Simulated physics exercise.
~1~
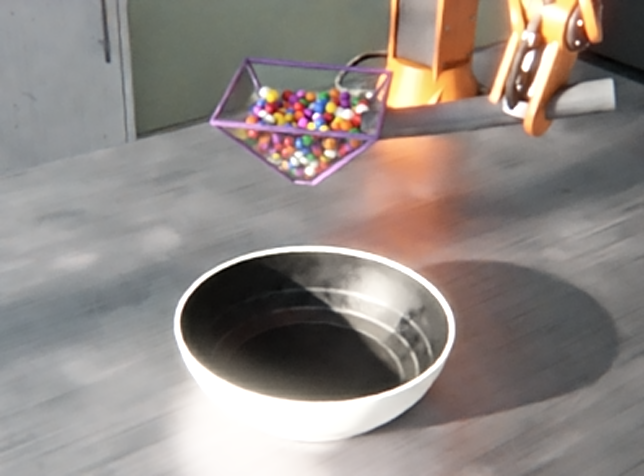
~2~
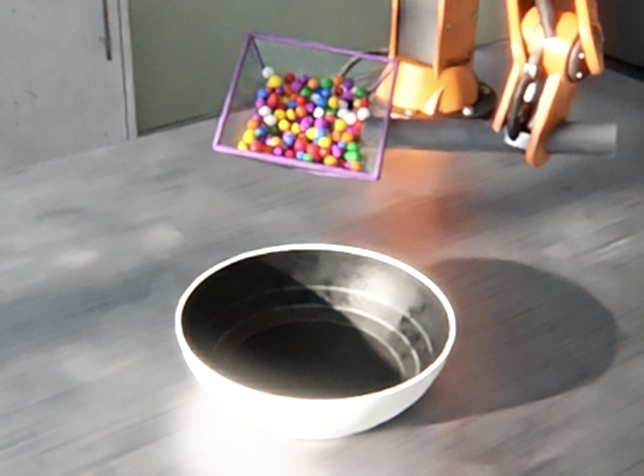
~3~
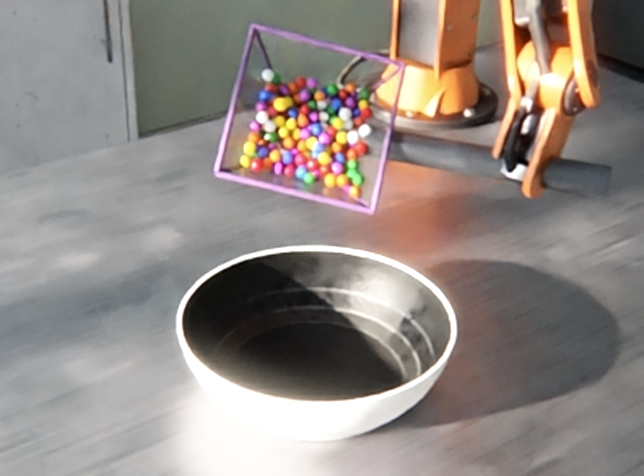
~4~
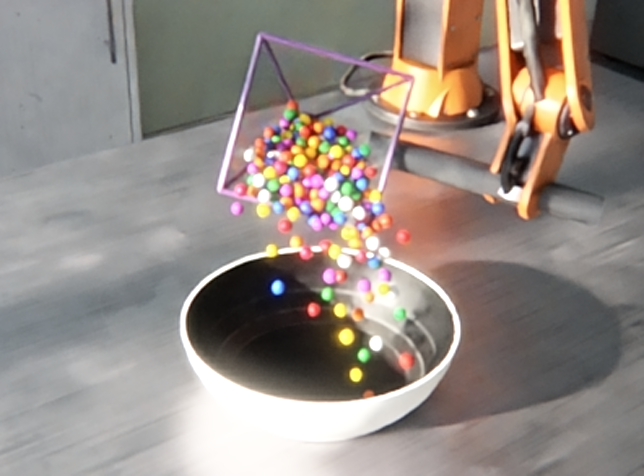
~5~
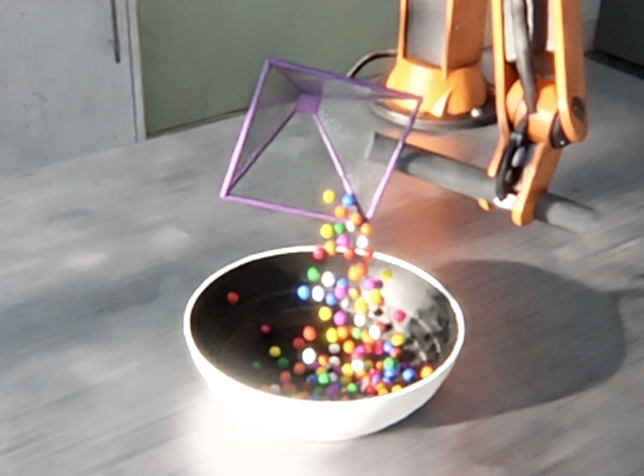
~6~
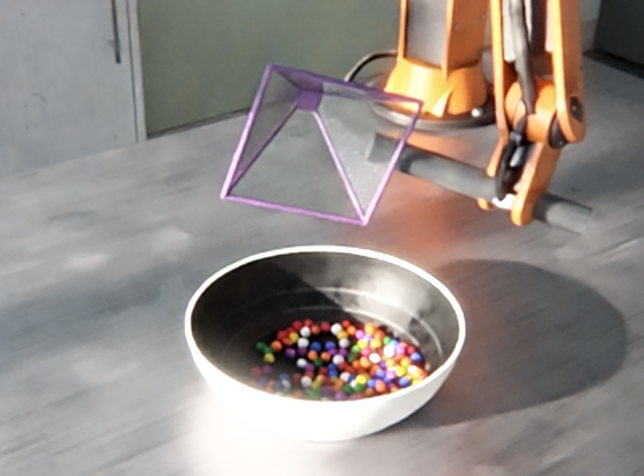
A clear, purple-edged scoop full of colorful beads tipped over steadily beside an orange robot arm, spilling them in a stream into the white-rimmed pan below, until the scoop hung tilted and empty and the beads lay across the pan's bottom.
